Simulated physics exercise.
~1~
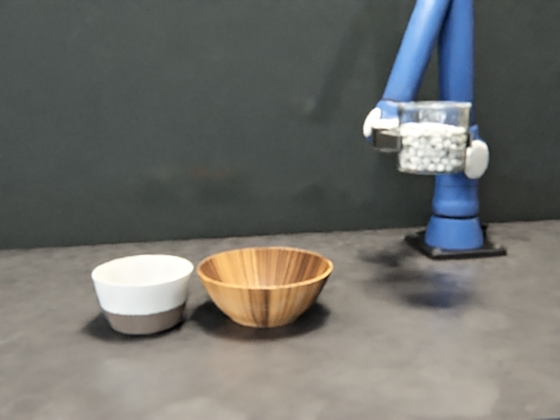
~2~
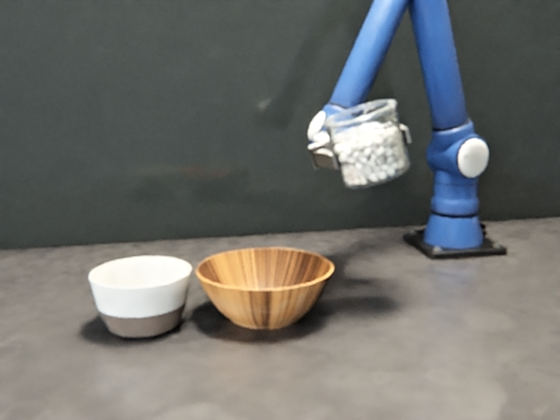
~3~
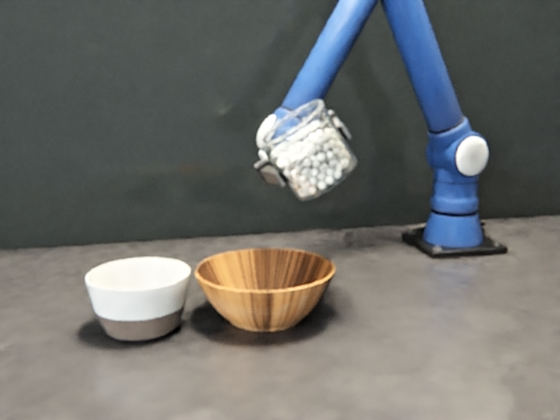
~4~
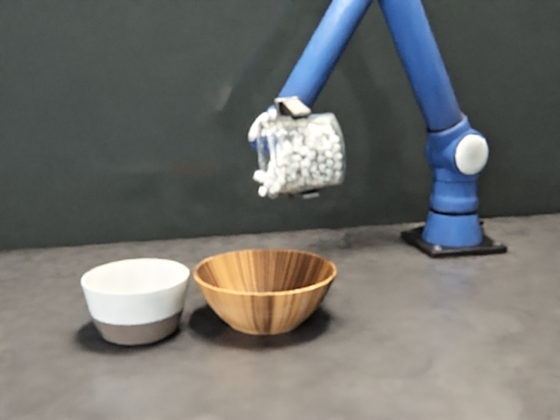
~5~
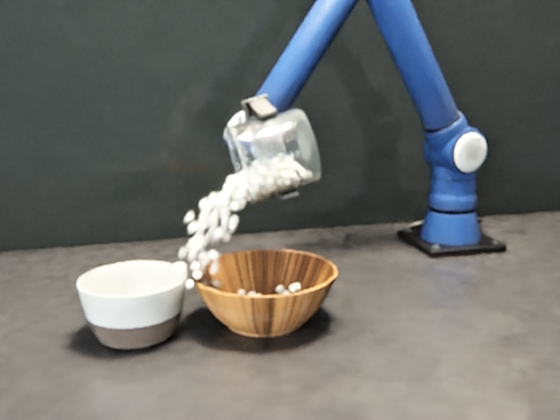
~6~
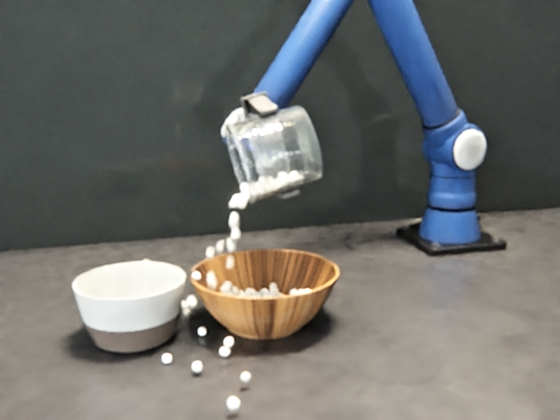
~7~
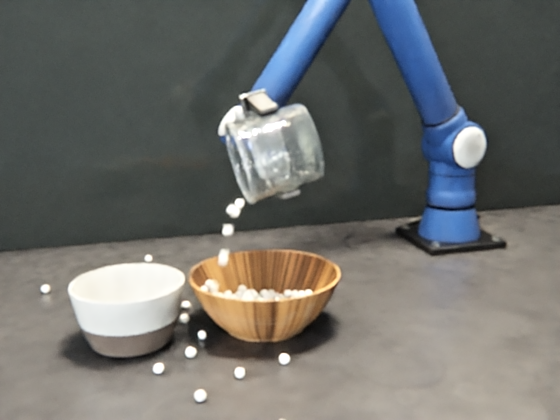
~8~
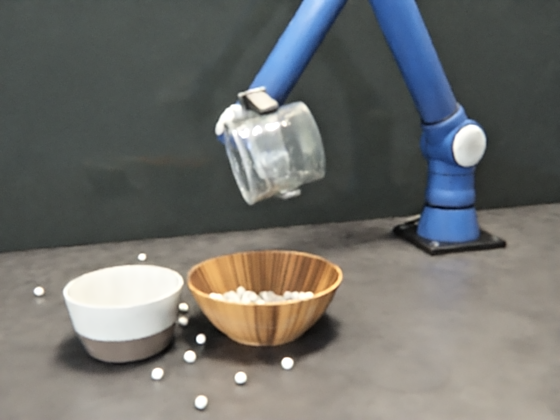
A blue robot arm tips white beads into a wooden bowl, scattering some on the table.
